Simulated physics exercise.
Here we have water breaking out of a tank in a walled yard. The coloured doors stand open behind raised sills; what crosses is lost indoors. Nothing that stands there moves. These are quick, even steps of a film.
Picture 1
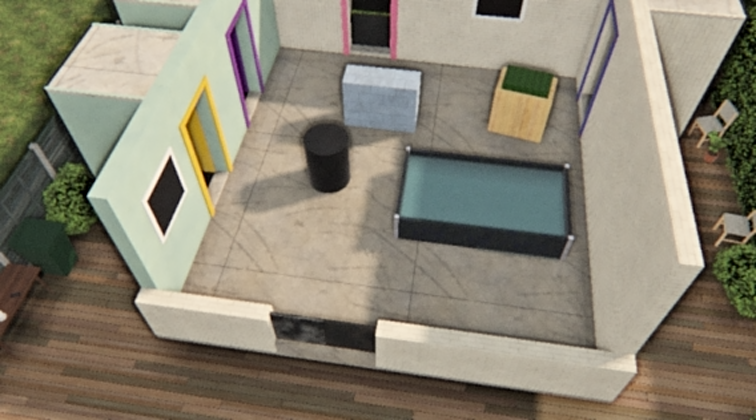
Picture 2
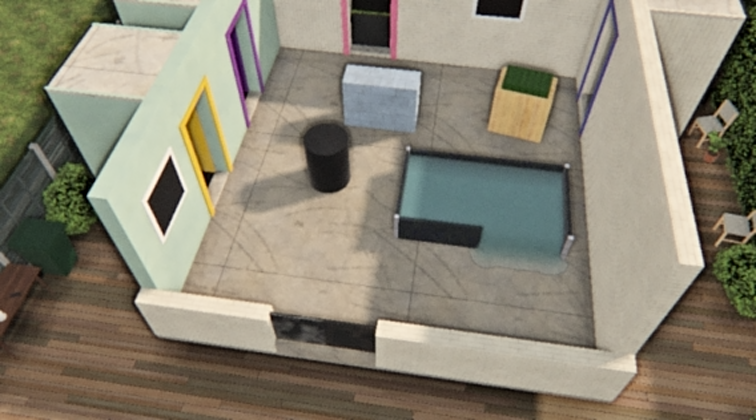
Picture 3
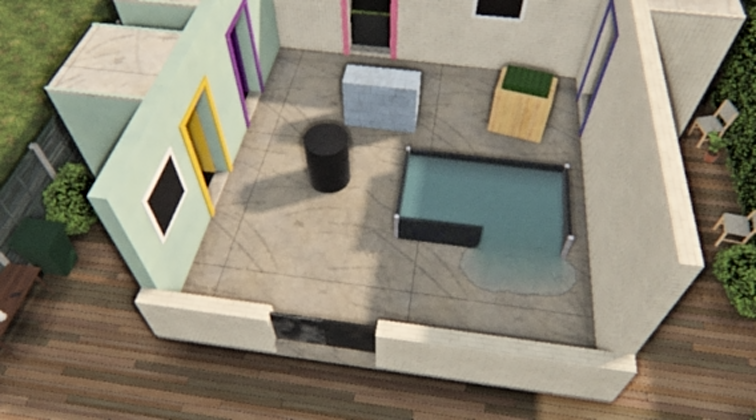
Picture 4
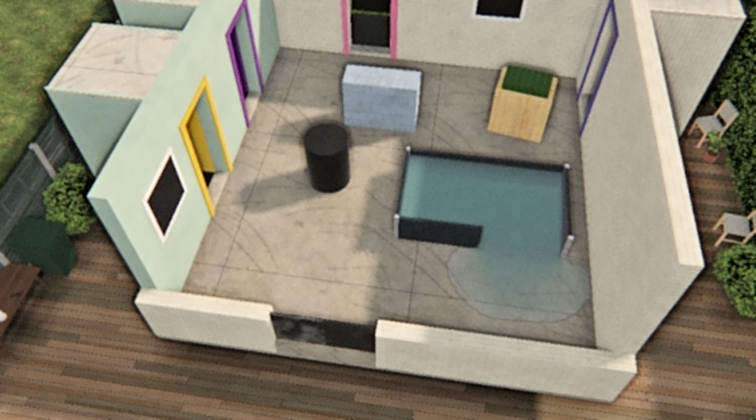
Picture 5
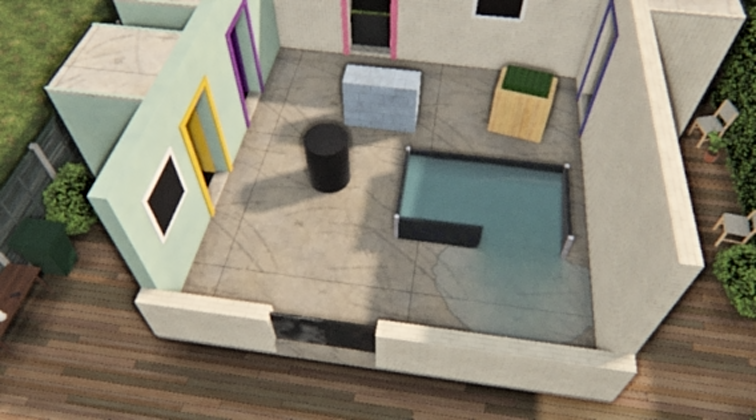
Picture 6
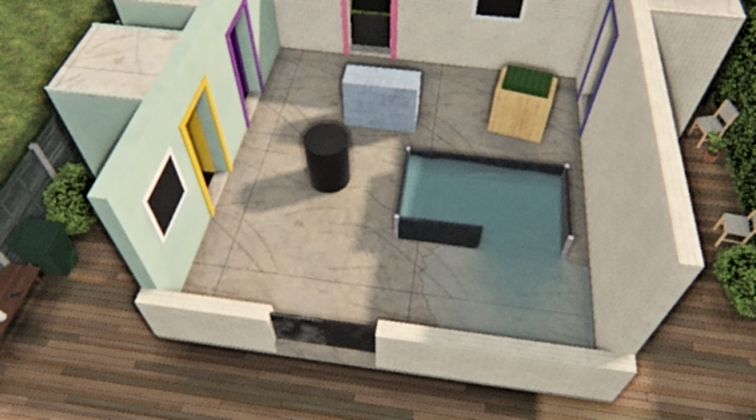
Water bursts from a dark-sided tank in a walled yard as the right part of its front panel disappears. It spreads across the paved floor toward the low front wall, then widens into a thin sheet in the lower right corner, while the black barrel, grey block and wooden planter stay still.
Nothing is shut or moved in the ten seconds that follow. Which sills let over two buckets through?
In the end: The purple door admits no more than that; the pink door admits no more than that; the blue door admits no more than that; the yellow door lets in a lot.
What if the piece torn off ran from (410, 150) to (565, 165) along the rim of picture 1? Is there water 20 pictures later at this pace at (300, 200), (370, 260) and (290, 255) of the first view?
One after the other: No water, clear, clear.
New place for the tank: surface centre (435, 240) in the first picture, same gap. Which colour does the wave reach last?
The pink one.
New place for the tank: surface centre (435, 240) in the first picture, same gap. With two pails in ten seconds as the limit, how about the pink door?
In short: The pink one lets less in.
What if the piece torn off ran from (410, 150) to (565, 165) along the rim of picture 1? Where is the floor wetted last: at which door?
The yellow-painted one.
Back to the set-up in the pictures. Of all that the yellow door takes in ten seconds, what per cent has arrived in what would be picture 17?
Roughly 0 per cent.
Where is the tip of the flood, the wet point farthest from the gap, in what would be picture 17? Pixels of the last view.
Close to (302, 332).
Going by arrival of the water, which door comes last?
I say the one in pink.
A moment on, water covers 10 % of the floor; the purple door not reached, the pink door not reached, the blue door not reached, the yellow door not reached.
Next, water covers 15 % of the floor; the purple door not reached, the pink door not reached, the blue door not reached, the yellow door not reached.
Then, water covers 35 % of the floor; the purple door not reached, the pink door not reached, the blue door not reached, the yellow door not reached.
Later, water covers 55 % of the floor; the purple door wet at the sill, nothing in, the pink door not reached, the blue door wet at the sill, nothing in, the yellow door over two buckets in.
In the end, water covers 90 % of the floor; the purple door wet at the sill, nothing in, the pink door wet at the sill, nothing in, the blue door wet at the sill, nothing in, the yellow door over two buckets in.
